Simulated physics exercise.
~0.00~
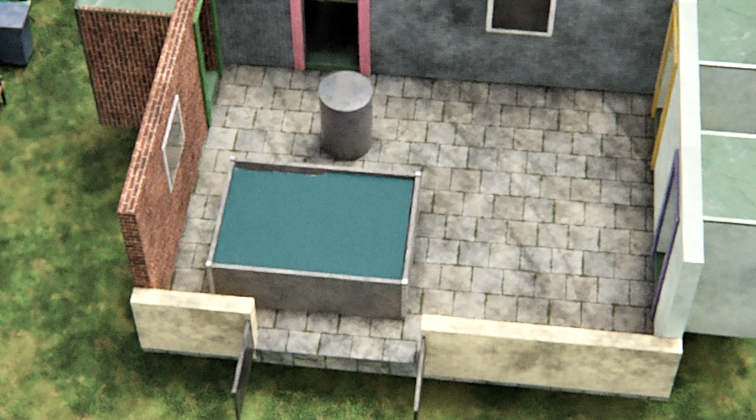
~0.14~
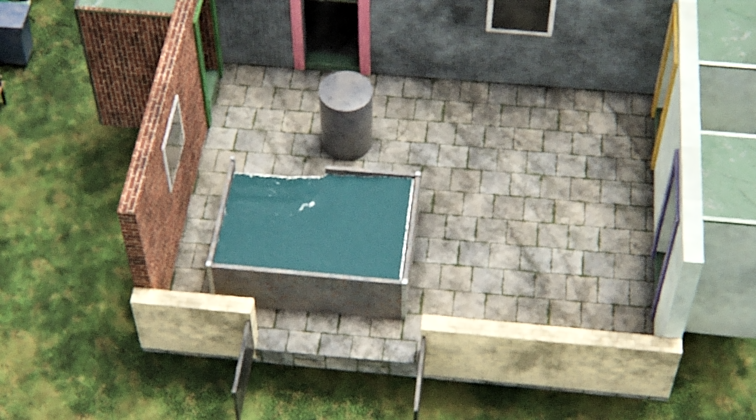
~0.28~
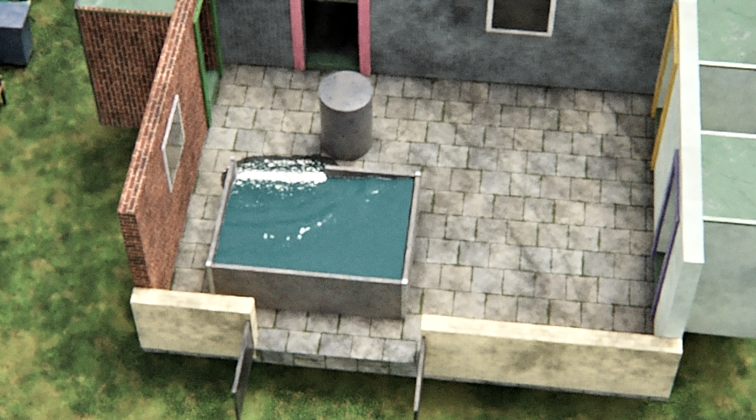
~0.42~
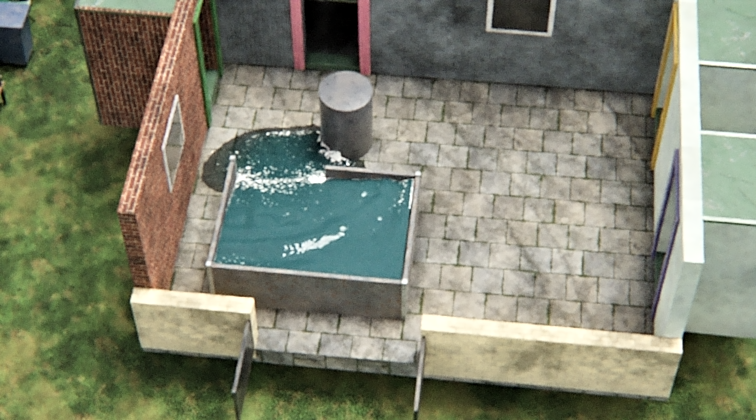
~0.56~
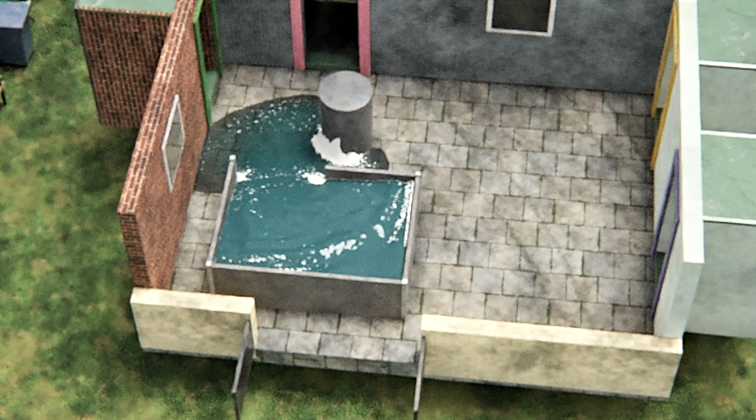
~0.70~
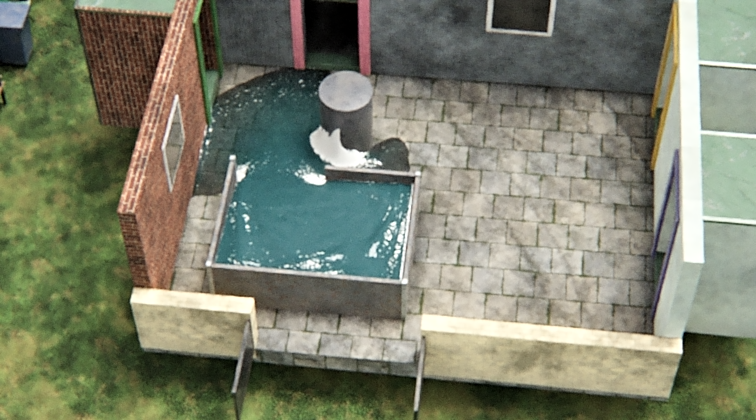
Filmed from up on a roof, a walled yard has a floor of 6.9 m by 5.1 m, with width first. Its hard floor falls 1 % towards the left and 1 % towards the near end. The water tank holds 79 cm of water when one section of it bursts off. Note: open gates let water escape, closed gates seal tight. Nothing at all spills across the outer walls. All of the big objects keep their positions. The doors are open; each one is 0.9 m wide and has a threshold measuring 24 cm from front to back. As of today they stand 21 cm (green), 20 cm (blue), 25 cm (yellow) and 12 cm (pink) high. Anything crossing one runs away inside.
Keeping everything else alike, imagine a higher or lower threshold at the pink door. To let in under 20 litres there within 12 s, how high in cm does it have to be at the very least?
At least roughly 35 cm.
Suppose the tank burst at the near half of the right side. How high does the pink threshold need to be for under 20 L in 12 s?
Then the minimum is about 8.5 cm.
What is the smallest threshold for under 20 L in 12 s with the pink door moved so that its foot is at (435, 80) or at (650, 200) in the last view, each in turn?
Around 7.0 and 13.0 cm respectively.
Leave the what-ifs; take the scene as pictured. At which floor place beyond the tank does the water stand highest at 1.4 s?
(235, 65).
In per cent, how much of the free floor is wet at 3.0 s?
The wet part is about 45 per cent.
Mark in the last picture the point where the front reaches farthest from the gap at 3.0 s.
Somewhere near the pixel (569, 133).
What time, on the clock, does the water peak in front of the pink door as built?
Roughly at 2.2 s.
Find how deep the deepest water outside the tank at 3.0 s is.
37 cm.
After 1.4 s water covers 25 % of the floor, deepest (67 cm) near (235, 65); 26 cm at the pink door, 56 litres in over its 12 cm threshold.
After 3.0 s water covers 45 % of the floor, deepest (37 cm) near (253, 135); 31 cm at the pink door, 261 litres in over its 12 cm threshold.
After 12.0 s water covers 100 % of the floor, deepest (14 cm) near (161, 325); 7 cm at the pink door, 443 litres in over its 12 cm threshold.
At the pink door as built, the water arrived by 0.8 s and peaked near 35 cm at 2.2 s.
With a threshold of 30.5 cm, 46 litres would have come in within the 12 s; with 41.5 cm, 3 litres. So under 20 litres takes about 35 cm.
